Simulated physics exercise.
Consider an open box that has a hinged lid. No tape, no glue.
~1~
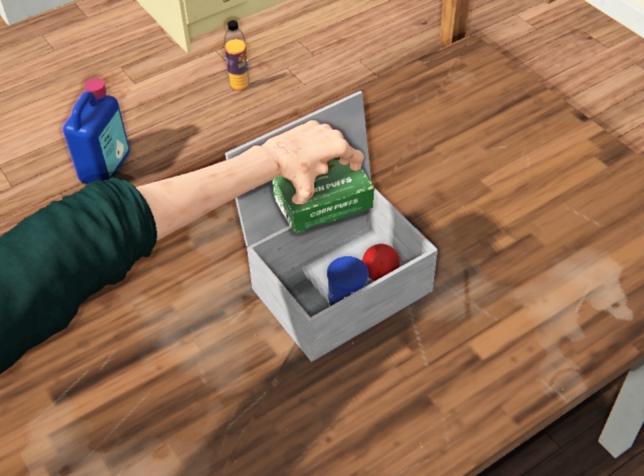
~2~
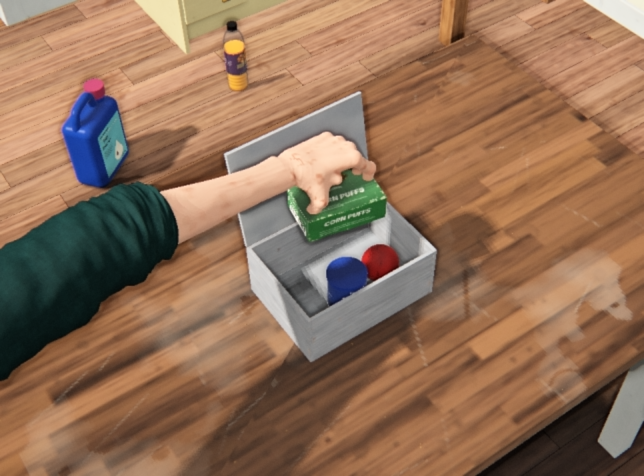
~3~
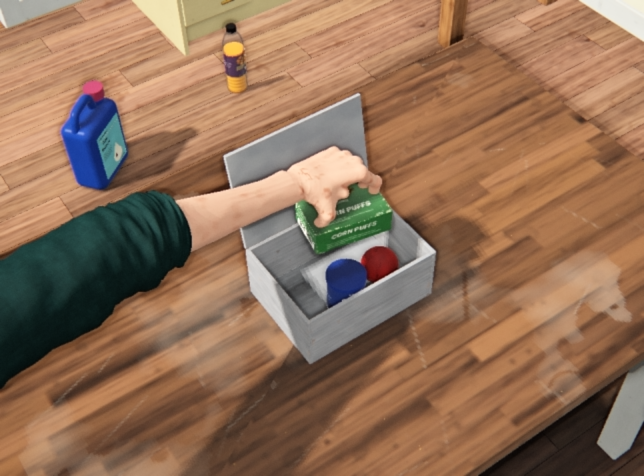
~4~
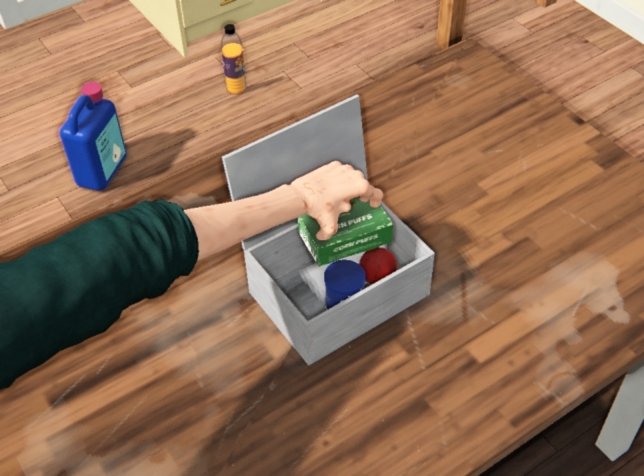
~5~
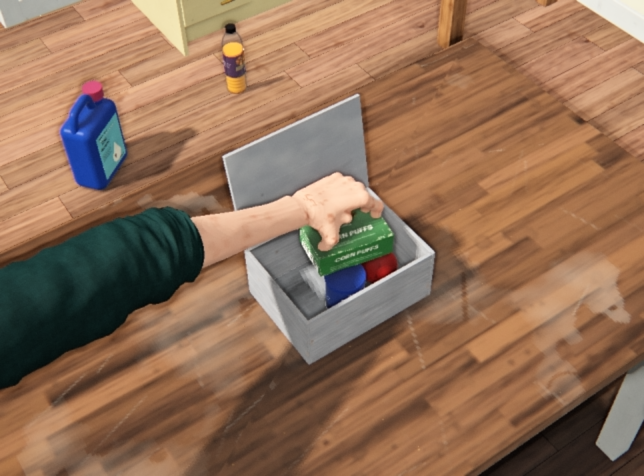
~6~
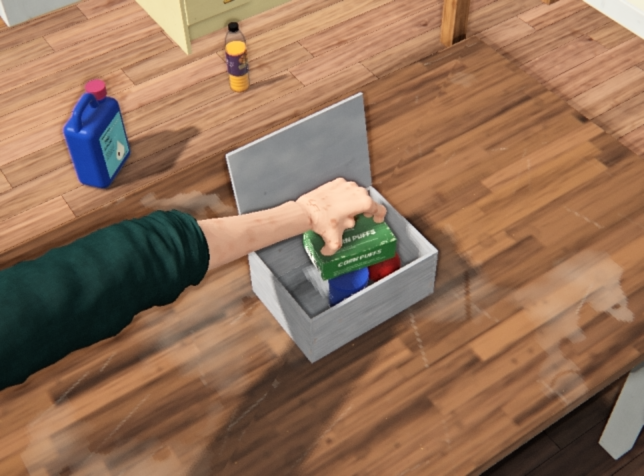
On a wooden floor, an open grey box with a hinged lid holds a blue item and a red one, while a hand in a dark green sleeve grips a green packet above it. The hand moves the packet slightly right and lowers it into the box, still holding it.
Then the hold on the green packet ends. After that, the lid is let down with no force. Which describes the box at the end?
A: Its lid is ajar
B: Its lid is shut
Its lid is shut.
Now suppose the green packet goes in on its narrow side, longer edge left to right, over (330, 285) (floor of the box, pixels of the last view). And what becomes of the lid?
In that case, no gap is left.
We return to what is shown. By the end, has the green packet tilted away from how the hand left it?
Result: It leans over.
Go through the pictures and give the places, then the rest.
The first frame shows still above its spot; green packet (323, 192).
The second frame shows still above its spot; green packet (337, 201).
The third frame shows still above its spot; green packet (344, 215).
The fourth frame shows still above its spot; green packet (345, 227).
The fifth frame shows still above its spot; green packet (346, 238).
The sixth frame shows put in, still held; green packet (349, 242).
Then, 0.70 s on from there, green packet on its side near (345, 237); red ball shifted a little.
Then, 1.60 s on from there, lid 60° above the rim; green packet on its side near (345, 237); red ball shifted a little.
Then, 2.20 s on from there, lid 18° above the rim; green packet on its side near (345, 237); red ball shifted a little.
In the end, lid shut; toppled in the box, green packet; the other 2 unmoved. At the end, from the last picture's camera, green packet near (345, 237).
